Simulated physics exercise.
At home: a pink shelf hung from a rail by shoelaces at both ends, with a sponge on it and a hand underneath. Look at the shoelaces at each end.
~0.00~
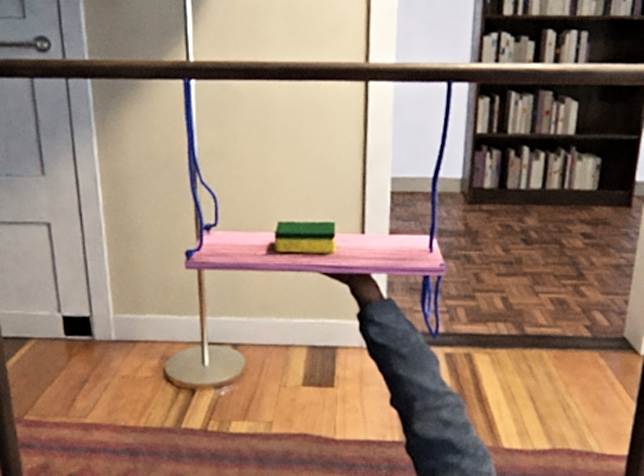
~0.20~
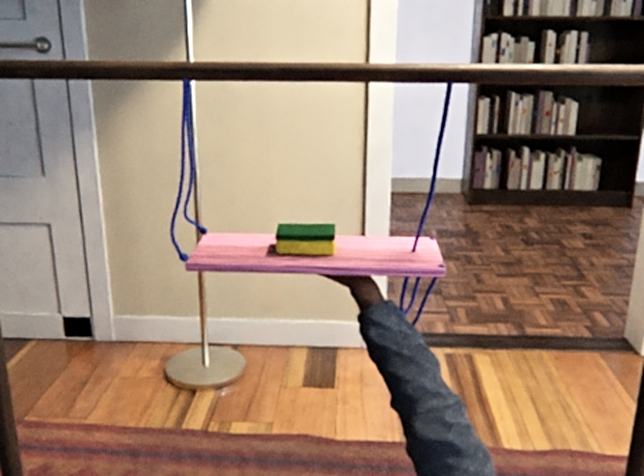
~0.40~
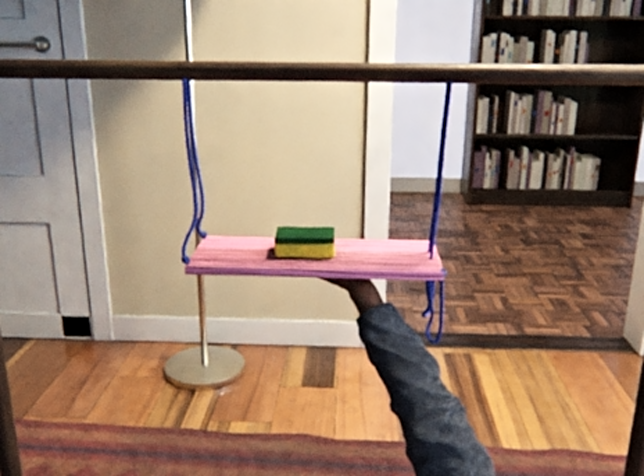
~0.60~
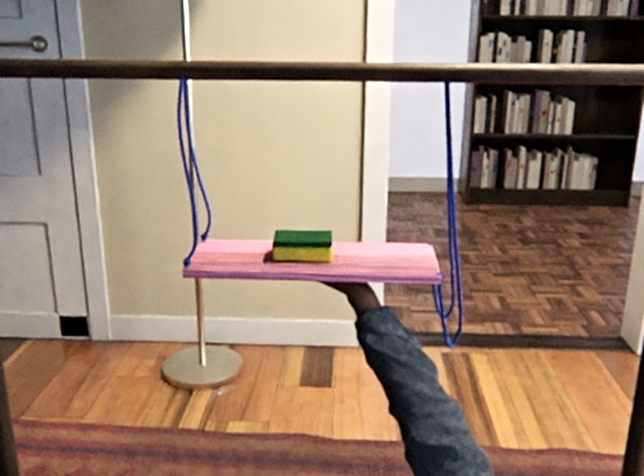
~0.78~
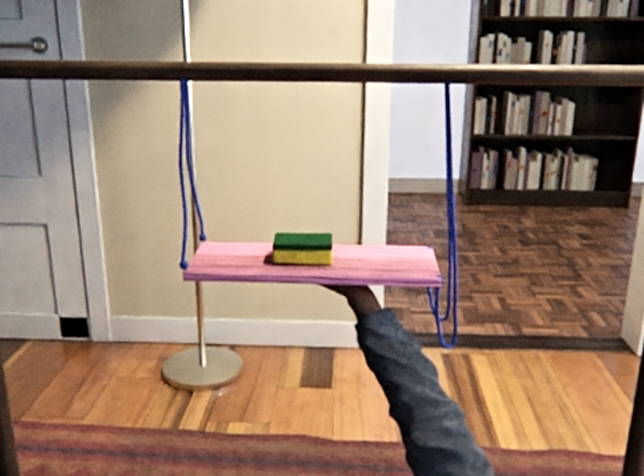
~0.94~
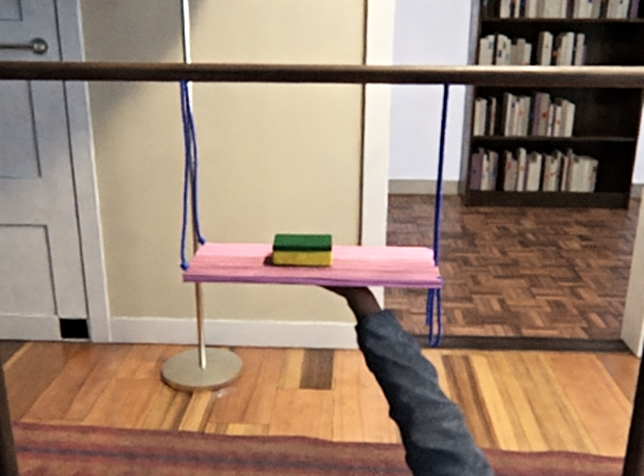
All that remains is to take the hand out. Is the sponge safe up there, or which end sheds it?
The sponge is shed rightwards.
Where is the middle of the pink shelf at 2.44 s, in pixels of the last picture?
Near (297, 330).
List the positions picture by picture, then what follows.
In the first frame, sponge (306, 237); pink shelf (314, 268).
In the second frame, sponge (306, 239).
In the third frame, sponge (305, 242).
In the fourth frame, sponge (303, 245); pink shelf (311, 277).
In the fifth frame, sponge (303, 249).
In the sixth frame, sponge (303, 250); pink shelf (311, 281); left shoelaces almost straight; right shoelaces slack, hanging in a loop.
After 1.36 s, board tipped 13° down to the right; sponge sliding near (387, 296).
After 1.90 s, board tipped 34° down to the right; sponge on the floor.
After 2.44 s, board tipped 39° down to the right; sponge on the floor.
At rest, board tipped 43° down to the right; sponge on the floor. The sponge goes off on the right.
